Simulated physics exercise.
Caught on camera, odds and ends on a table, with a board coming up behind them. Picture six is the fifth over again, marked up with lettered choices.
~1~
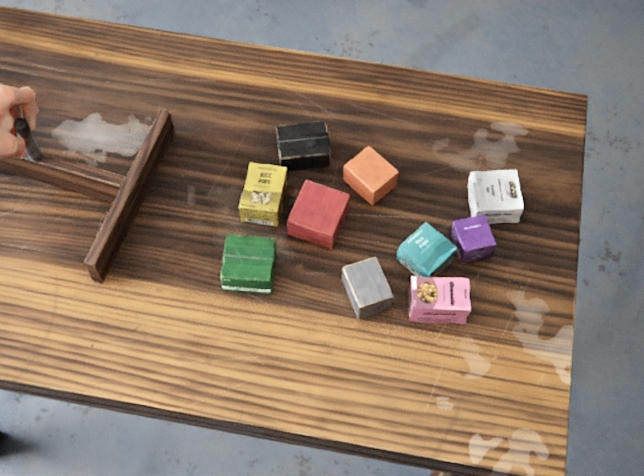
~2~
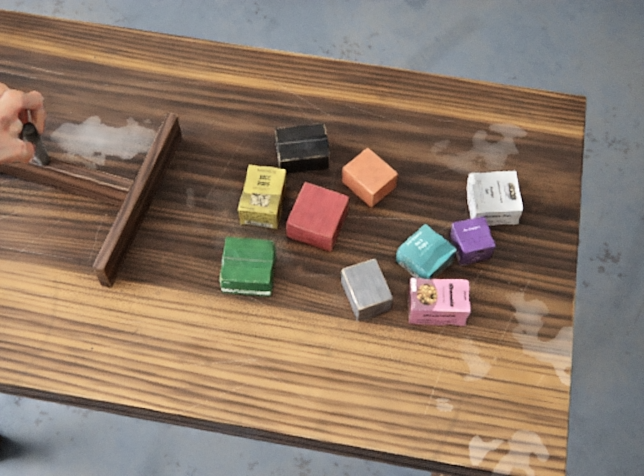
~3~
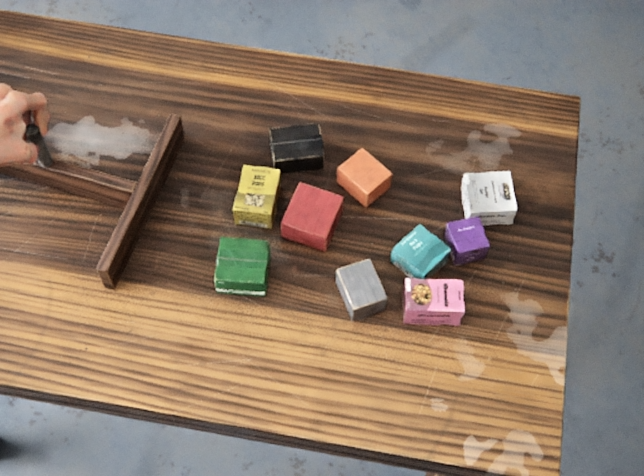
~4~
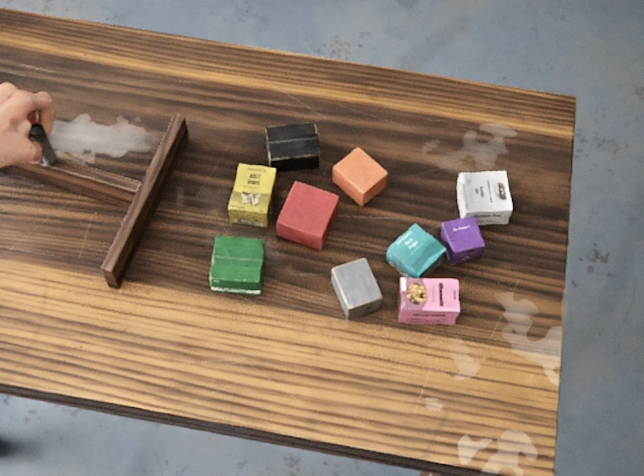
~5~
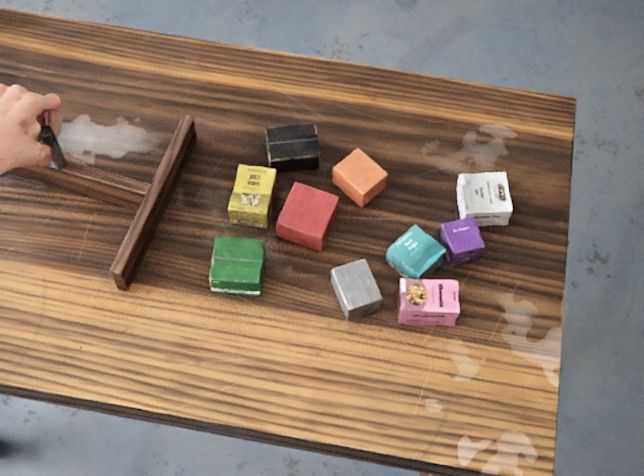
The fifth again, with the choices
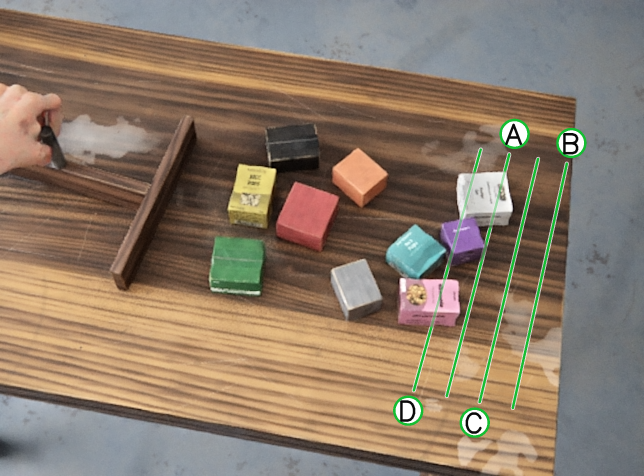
A hand slid a dark wooden board on a handle slowly to the right across a striped wooden table, moving slightly closer to a scattered group of colourful little boxes and blocks, which it never touched.
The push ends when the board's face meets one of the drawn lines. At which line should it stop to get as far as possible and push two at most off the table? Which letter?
As far as mark D.
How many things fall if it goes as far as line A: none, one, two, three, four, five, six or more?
Three.
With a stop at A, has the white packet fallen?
No.
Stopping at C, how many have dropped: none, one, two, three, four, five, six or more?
By then, six or more.
On the marked copy, A at (480, 267); B at (542, 277); C at (511, 272); D at (450, 262).
Taking D. A third of the way, board (259, 208); black box (321, 151); green box (272, 274).
Two thirds of the way, board (366, 226); purple packet (486, 241); turquoise box (477, 275).
When it is over, board (450, 240); purple packet (565, 257); turquoise box (561, 291); none fallen.
As for the rest, A drops three; B drops eight; C drops six.
